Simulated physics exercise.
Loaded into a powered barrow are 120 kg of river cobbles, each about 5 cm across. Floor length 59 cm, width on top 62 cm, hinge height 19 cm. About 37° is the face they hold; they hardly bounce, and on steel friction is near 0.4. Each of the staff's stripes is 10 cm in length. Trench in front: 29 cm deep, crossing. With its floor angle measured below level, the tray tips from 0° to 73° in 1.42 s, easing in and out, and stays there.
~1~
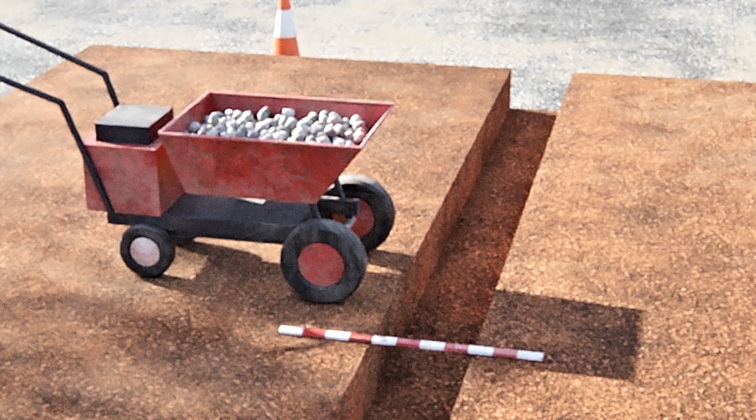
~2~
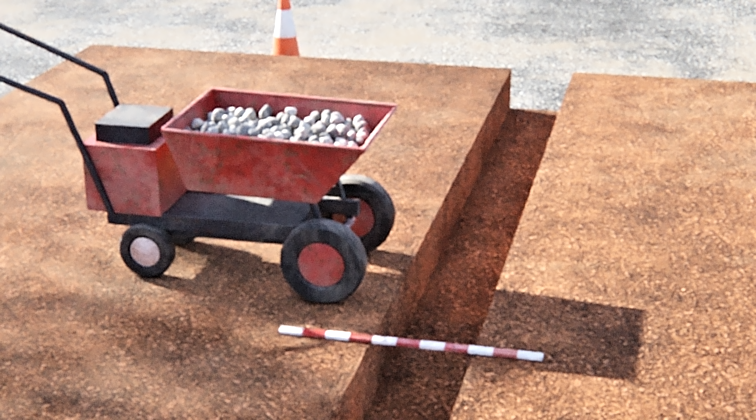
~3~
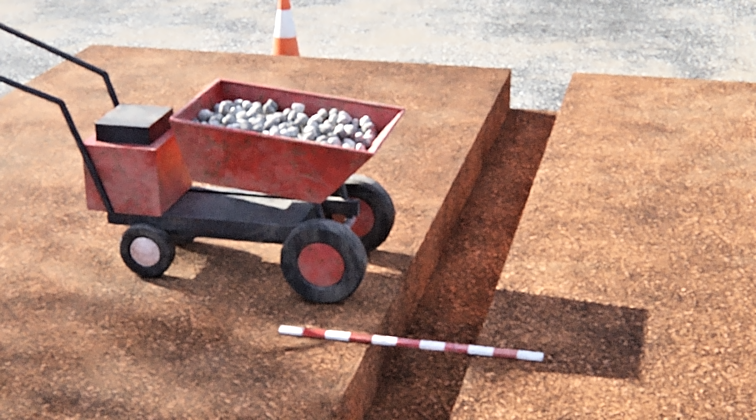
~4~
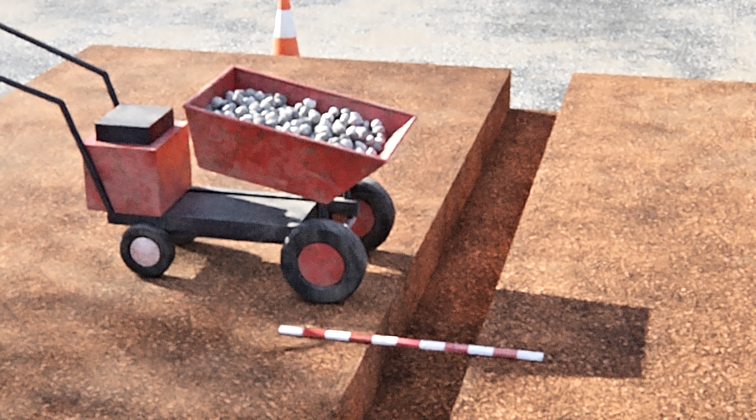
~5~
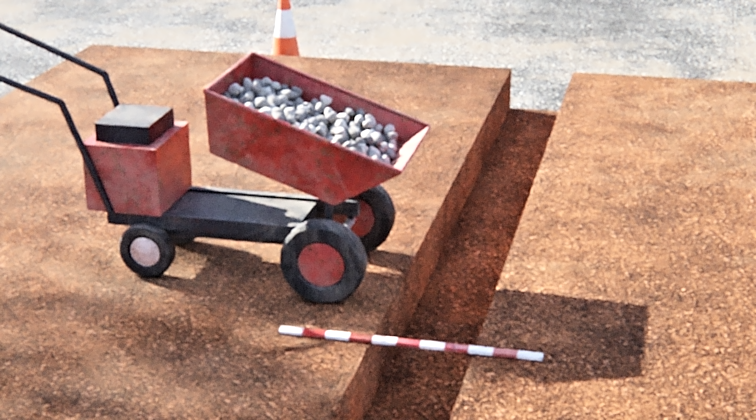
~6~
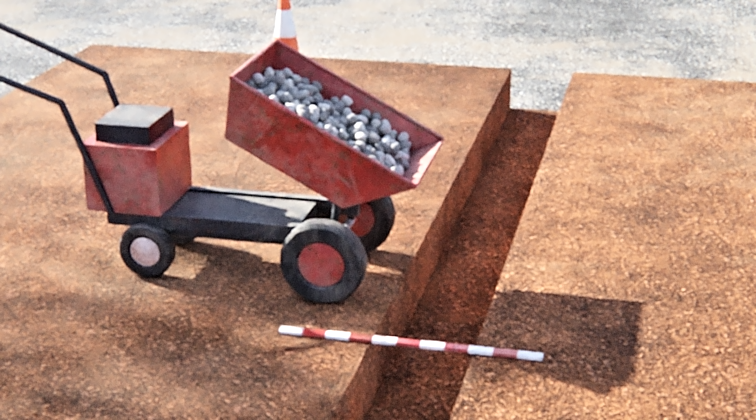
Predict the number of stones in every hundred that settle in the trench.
Close to 46 in a hundred.
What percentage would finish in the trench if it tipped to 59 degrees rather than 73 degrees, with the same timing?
With that change, near 40 per cent.
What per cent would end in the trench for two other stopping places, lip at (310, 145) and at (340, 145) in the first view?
Roughly 95 percent for the first, and 70 percent for the second.
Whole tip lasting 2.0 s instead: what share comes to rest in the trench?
About 50%.
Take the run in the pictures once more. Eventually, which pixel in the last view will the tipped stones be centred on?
The tipped stones centre close to (509, 288).
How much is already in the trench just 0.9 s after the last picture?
By then, around 15 percent.
Then, 0.5 s after the last picture the floor is at 61°, 100 % in the tray; the foremost stones are at (471, 229).
Then, 0.9 s after the last picture the floor is at 73°, 43 % in the tray, 17 % in the trench, 40 % past the trench; the foremost stones are at (611, 302).
Then, 1.3 s after the last picture the floor is at 73°, 15 % in the tray, 29 % in the trench, 56 % past the trench; the foremost stones are at (719, 320).
Then, 3.2 s after the last picture the floor is at 73°, 0 % in the tray, 46 % in the trench, 54 % past the trench; the foremost stones are past the picture's edge.
